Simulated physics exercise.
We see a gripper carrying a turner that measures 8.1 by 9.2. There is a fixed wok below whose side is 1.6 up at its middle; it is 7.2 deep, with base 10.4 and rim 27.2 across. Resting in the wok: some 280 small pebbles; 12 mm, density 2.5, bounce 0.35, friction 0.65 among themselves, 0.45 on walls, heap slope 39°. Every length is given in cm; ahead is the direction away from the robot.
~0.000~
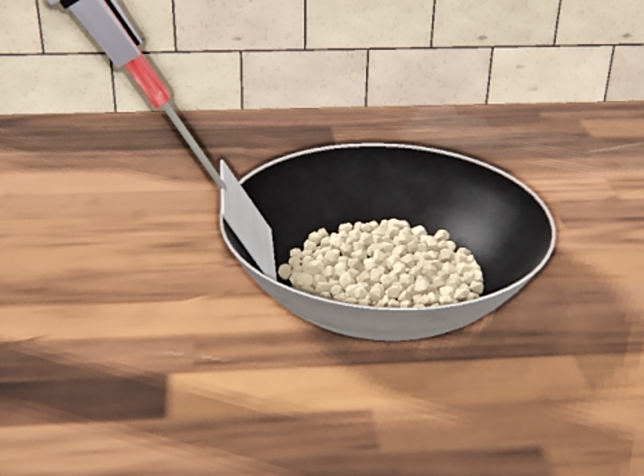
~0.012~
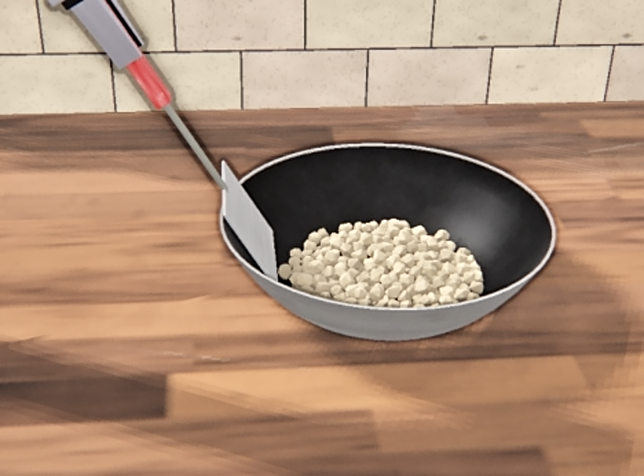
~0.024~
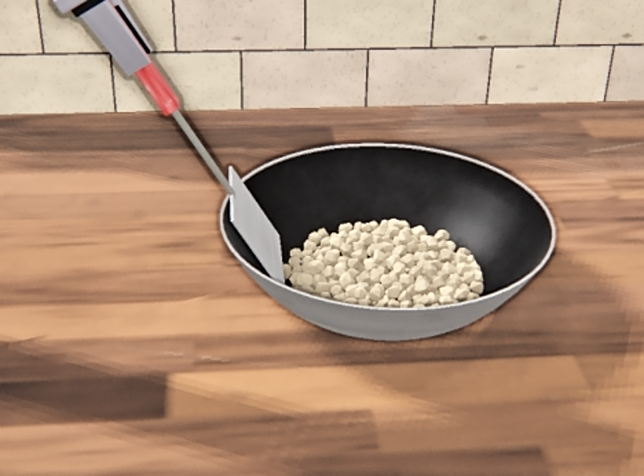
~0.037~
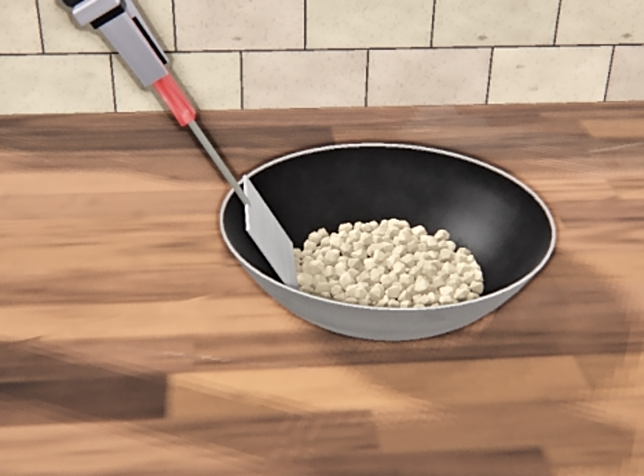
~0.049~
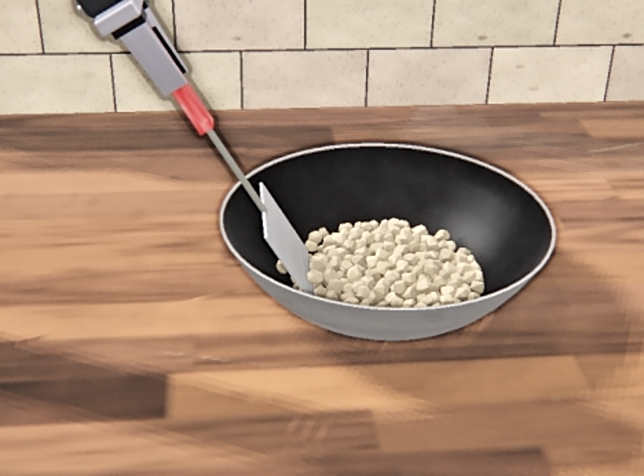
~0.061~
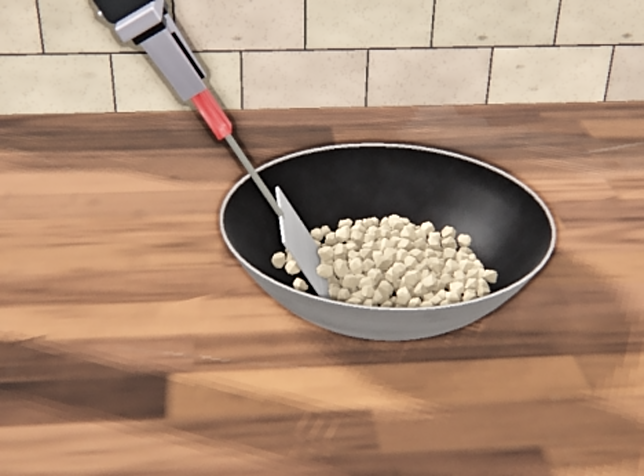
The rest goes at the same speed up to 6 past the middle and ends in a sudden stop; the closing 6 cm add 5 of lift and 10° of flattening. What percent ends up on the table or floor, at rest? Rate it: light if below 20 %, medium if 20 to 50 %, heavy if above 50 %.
Rating: Light.
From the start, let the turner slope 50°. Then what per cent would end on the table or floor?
Then roughly 10 percent.
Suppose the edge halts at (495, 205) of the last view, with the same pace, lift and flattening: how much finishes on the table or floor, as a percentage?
Roughly 35 per cent, I'd say.
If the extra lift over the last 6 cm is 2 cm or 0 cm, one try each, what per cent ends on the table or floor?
First try about 5 %, second try about 10 %.
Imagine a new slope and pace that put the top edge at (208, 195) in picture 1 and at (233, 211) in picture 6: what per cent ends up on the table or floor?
Around 0 per cent finishes on the table or floor.
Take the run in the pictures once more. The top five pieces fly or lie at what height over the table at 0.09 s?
They are near 7 cm up.
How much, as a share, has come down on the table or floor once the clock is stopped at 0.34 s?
Some 5 per cent of the load.
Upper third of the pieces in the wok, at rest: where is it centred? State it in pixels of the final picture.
(487, 243).
After 0.09 s, sloping 60°, highest piece 9 above the table; 284 in the wok.
After 0.12 s, sloping 57°, highest piece 14 above the table; 283 in the wok, 1 on the blade or in flight.
After 0.34 s, sloping 50°, highest piece 27 above the table; 258 in the wok, 9 on the table or floor, 17 on the blade or in flight.
After 1.39 s, sloping 50°, highest piece 7 above the table; 257 in the wok, 27 on the table or floor.
In the end, 257 in the wok, 27 on the table or floor. That is 10 % on the table or floor.
